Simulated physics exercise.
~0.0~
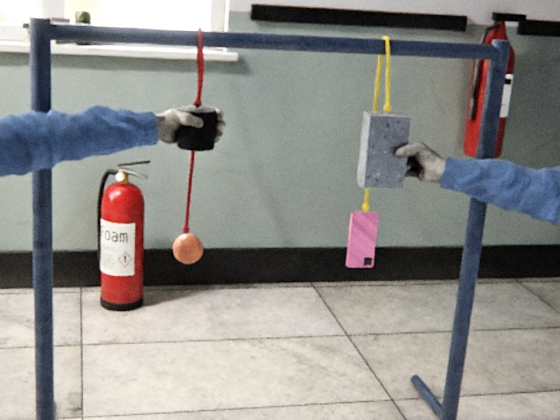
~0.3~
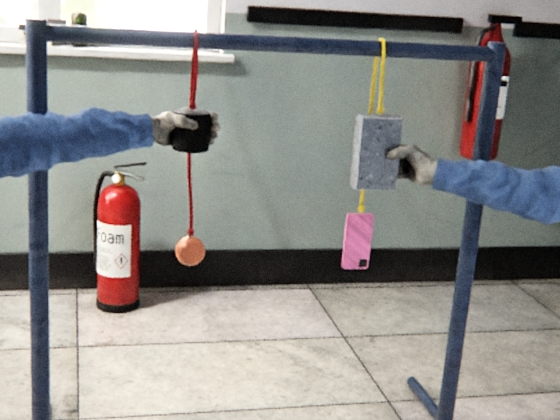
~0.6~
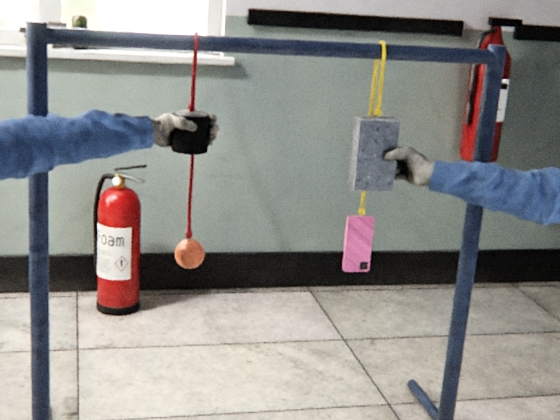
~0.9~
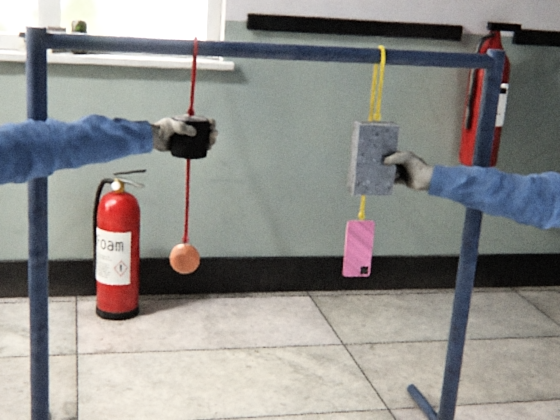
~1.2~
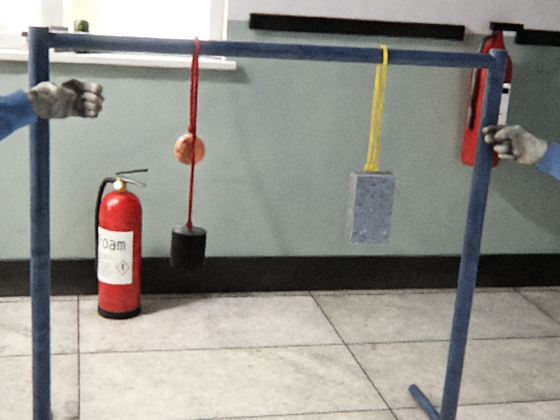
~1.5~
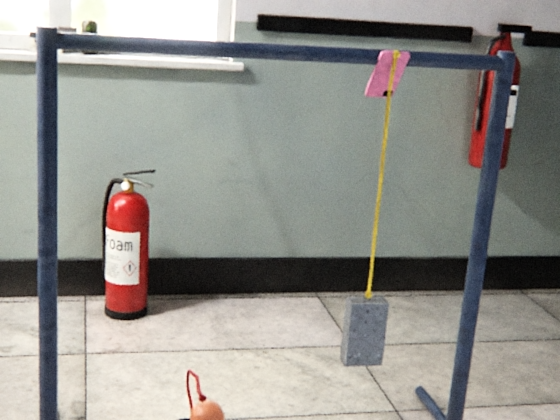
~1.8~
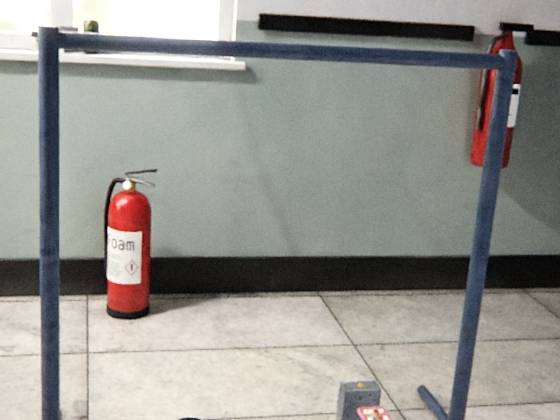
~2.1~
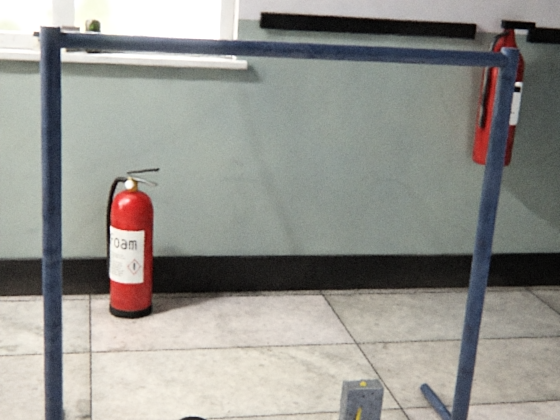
Two gloved hands held a black cylinder and a grey block on cords looped over a blue rail, an orange ball and a pink phone hanging as counterweights, then let go, and everything dropped, leaving the cylinder and block on the floor.
